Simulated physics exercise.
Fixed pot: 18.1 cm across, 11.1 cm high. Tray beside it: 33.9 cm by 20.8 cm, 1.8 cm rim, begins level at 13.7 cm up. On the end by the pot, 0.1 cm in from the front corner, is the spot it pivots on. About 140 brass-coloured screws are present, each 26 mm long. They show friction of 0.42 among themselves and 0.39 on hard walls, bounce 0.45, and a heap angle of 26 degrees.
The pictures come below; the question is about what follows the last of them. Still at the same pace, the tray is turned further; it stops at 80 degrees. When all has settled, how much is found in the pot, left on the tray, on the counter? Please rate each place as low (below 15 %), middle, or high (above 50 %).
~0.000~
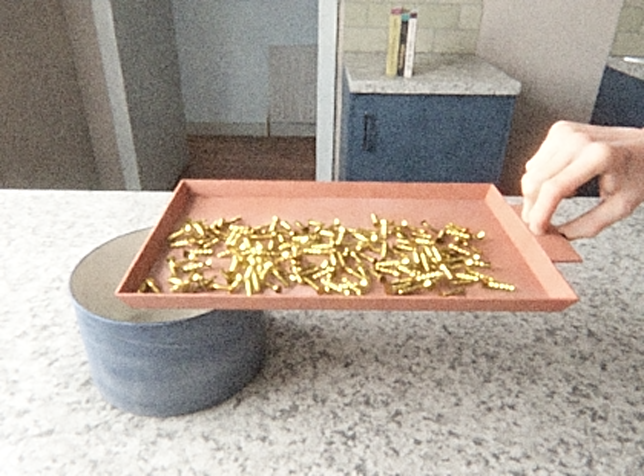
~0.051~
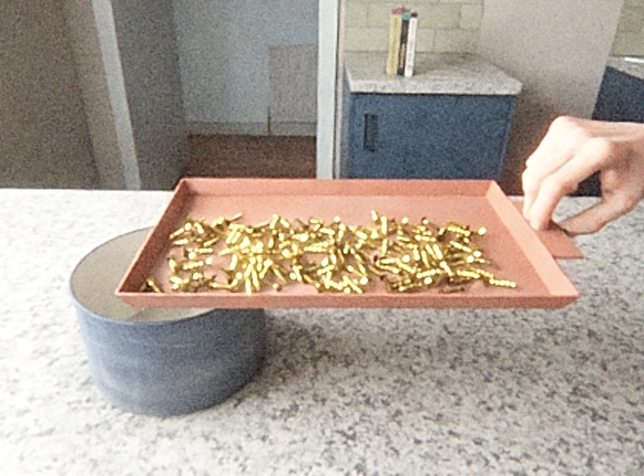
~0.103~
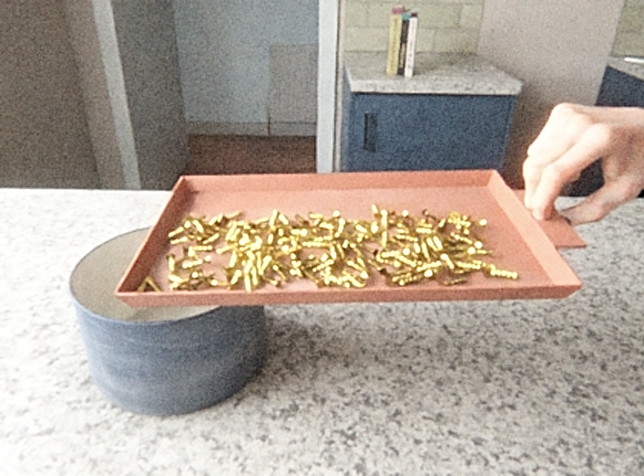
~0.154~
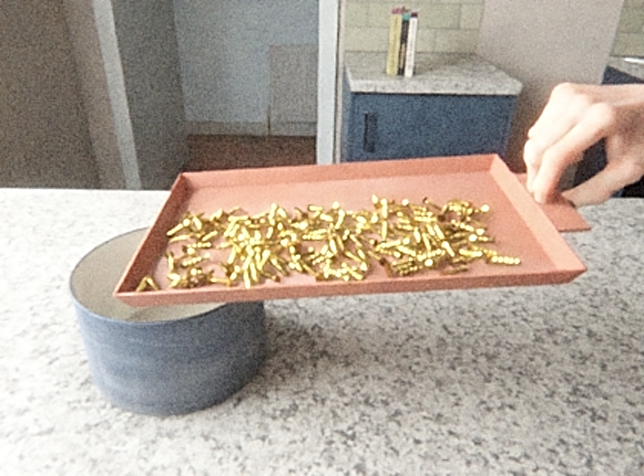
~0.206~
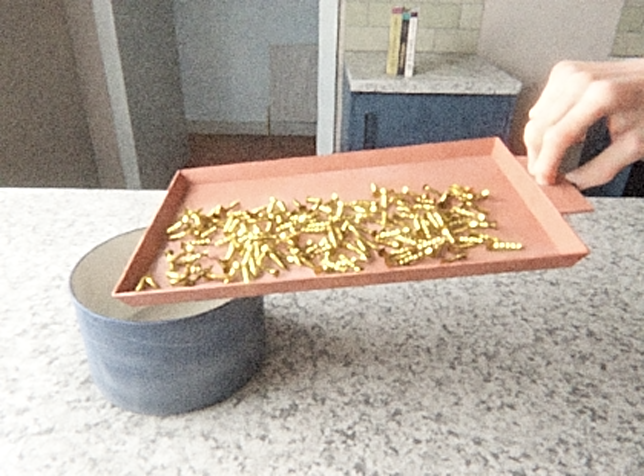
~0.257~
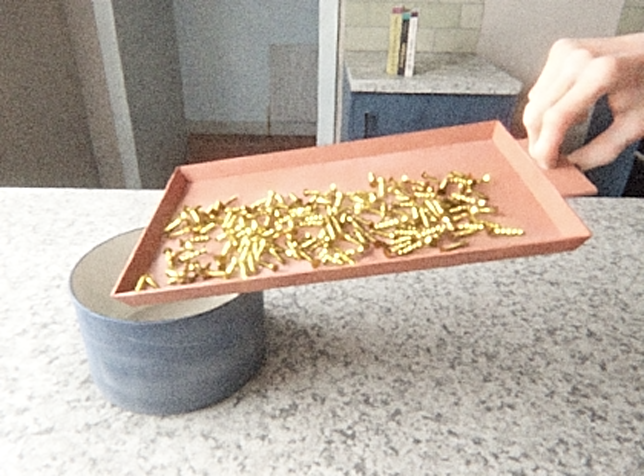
Pot: Middle, left on the tray: Low, counter: High.
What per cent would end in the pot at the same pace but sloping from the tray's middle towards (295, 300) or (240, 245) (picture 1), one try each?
Some 0 and 75 per cent.
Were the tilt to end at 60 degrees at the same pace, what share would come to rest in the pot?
It would land at about 20 percent.
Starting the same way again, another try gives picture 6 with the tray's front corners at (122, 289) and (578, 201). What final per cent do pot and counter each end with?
You'd end with pot at 35 and counter at 65.
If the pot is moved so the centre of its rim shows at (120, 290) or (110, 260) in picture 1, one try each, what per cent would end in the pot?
Spot one: Some 90 per cent; spot two: Some 25 per cent.
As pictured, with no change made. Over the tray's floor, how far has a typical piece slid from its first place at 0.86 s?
Roughly 10 cm.
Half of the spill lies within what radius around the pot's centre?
That comes to near 14 cm.
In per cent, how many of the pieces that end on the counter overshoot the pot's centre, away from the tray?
Around 90 in a hundred.
After 0.86 s, tilt 44 degrees; the tray holds 100 %, the pot 0 %.
After 1.26 s, tilt 65 degrees; the tray holds 50 %, the pot 10 %.
Then, at 1.74 s, tilt 80 degrees; the tray holds 0 %, the pot 25 %.
In the end, at 2.5 s, pot 25 %, tray 0 %, counter 75 %.
